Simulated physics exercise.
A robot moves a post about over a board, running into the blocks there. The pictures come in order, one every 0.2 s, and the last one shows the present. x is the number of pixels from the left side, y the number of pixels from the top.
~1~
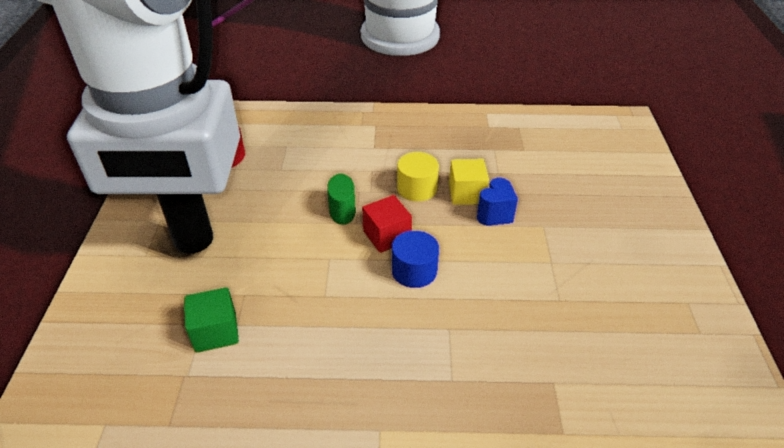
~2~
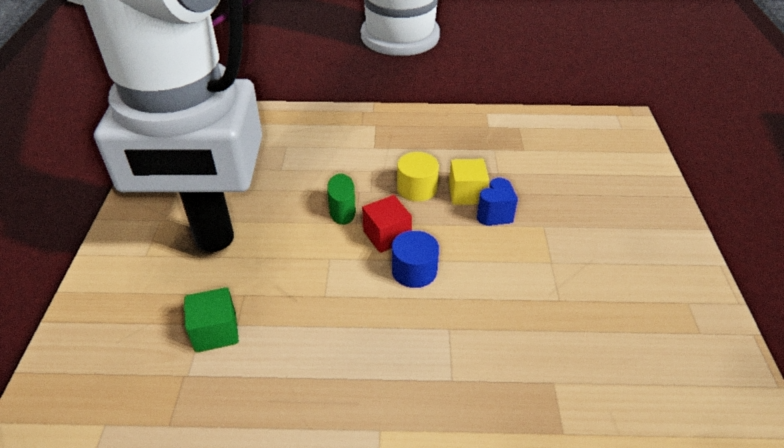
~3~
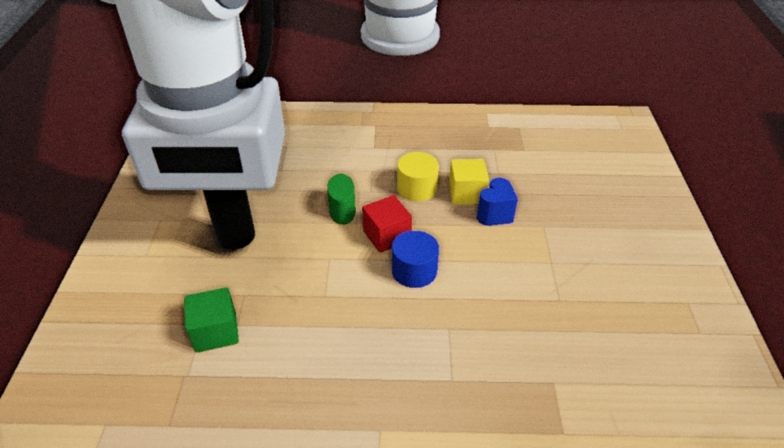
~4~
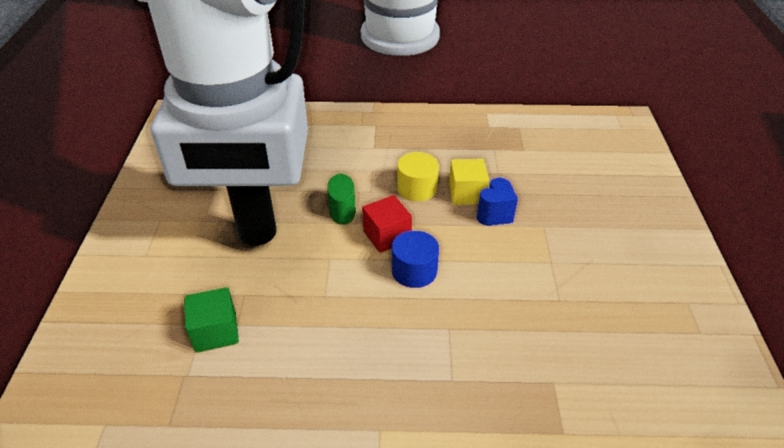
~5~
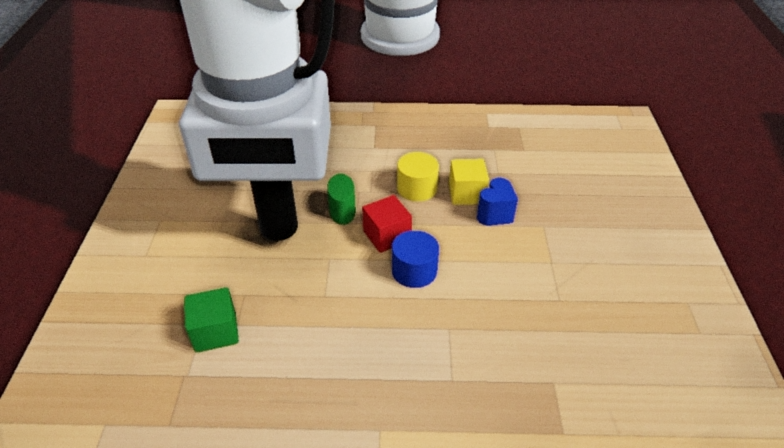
A robot arm sliding a black post rightward over a wooden board, past a green cube, while the coloured blocks stay still.
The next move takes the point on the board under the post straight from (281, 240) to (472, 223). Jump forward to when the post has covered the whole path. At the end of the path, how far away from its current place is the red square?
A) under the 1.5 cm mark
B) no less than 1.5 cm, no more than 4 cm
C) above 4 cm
Letter C.
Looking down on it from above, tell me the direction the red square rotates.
Looking down on the board, it turns clockwise.
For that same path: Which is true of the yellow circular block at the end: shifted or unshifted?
The block in question stays where it was by the end.
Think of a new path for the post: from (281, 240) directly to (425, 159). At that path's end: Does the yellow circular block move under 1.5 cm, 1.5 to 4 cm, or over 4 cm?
More than 4 cm.
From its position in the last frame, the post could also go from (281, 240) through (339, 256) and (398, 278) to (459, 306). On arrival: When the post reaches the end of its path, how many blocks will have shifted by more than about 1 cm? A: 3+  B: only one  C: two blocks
B - only one.
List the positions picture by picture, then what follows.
In the first picture, lower end of the post (195, 241), tops of blocks, green oval block (341, 186), red square (387, 211), yellow circular block (418, 164), yellow square (470, 169), blue heart-shaped block (499, 191).
In the second picture, post (215, 240), blocks as before.
In the third picture, post (237, 238), blocks as before.
In the fourth picture, post (258, 234), blocks as before.
In the fifth picture, post (279, 229), green oval block (341, 186), red square (387, 211), yellow circular block (418, 164), yellow square (470, 169), blue heart-shaped block (499, 191).
What follows on the original path. One third of the way, post (348, 223); green oval block (347, 184), turned 30° anticlockwise.
Two thirds of the way, post (411, 218); green oval block (350, 184), turned 40° anticlockwise; red square (445, 219), turned 65° clockwise.
At the end, post (473, 212); green oval block (350, 184), turned 40° anticlockwise; red square (477, 225), turned 110° clockwise; yellow circular block not moved; yellow square not moved; blue heart-shaped block (509, 188).
